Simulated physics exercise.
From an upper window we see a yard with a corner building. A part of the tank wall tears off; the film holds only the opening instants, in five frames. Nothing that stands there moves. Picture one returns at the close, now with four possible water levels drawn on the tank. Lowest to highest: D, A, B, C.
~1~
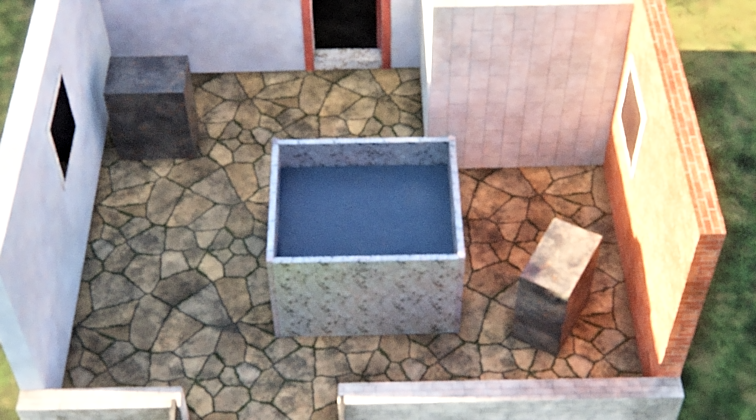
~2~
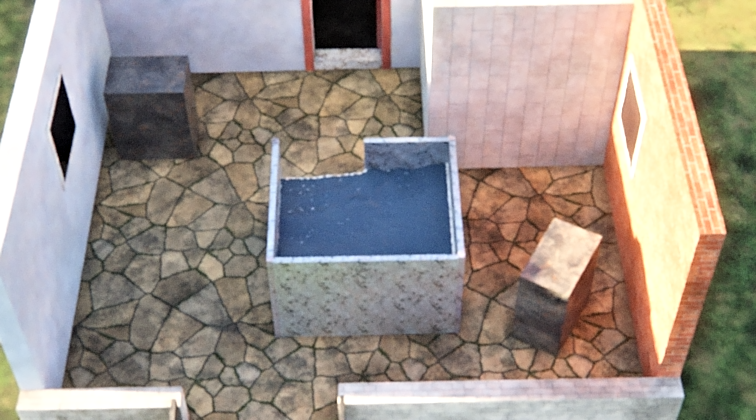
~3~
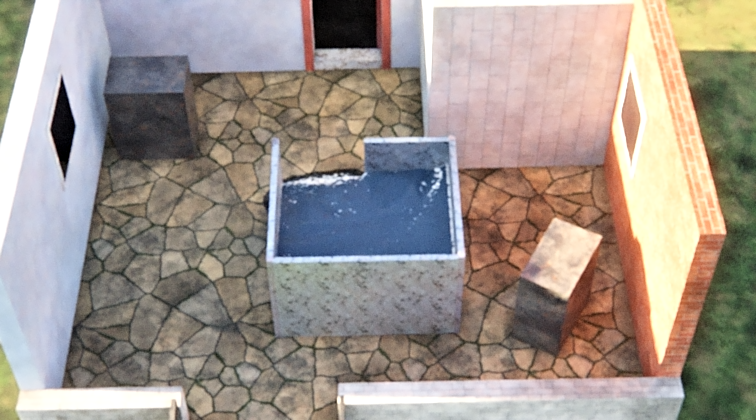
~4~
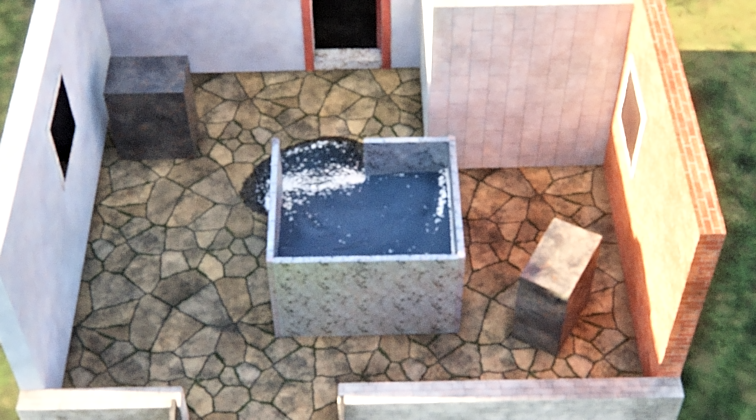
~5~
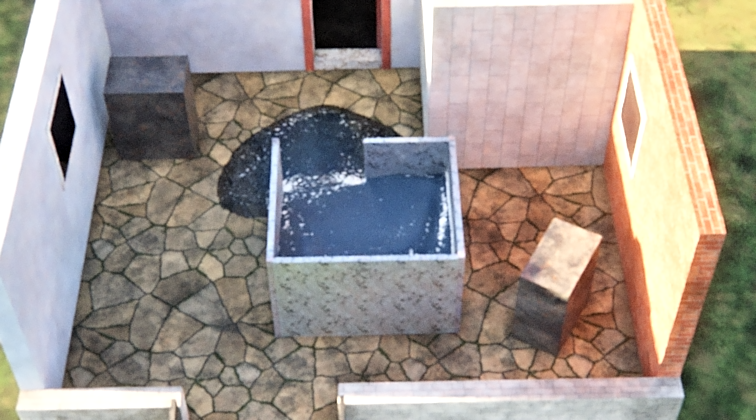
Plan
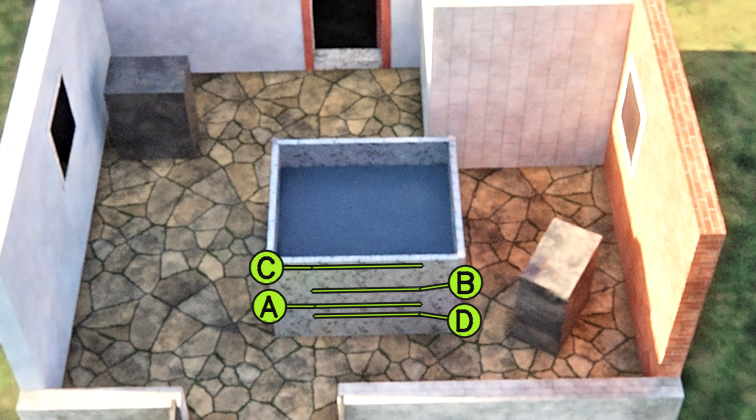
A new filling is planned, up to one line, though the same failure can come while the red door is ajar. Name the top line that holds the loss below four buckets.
The limit is D.
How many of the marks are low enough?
One of the four.
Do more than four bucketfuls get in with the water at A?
Yes, it does.
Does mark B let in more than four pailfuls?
Yes, that goes wrong.
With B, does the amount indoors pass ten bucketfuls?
Yes, it does.
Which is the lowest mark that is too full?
A it is.
On the marked copy, A at (367, 305); B at (366, 290); C at (366, 266); D at (367, 315); from the bottom up D, A, B, C.
With A, about 9 bucketfuls get in.
With B, dozens of bucketfuls pour in.
With C, dozens of bucketfuls pour in.
With D, a bucket or two gets in.
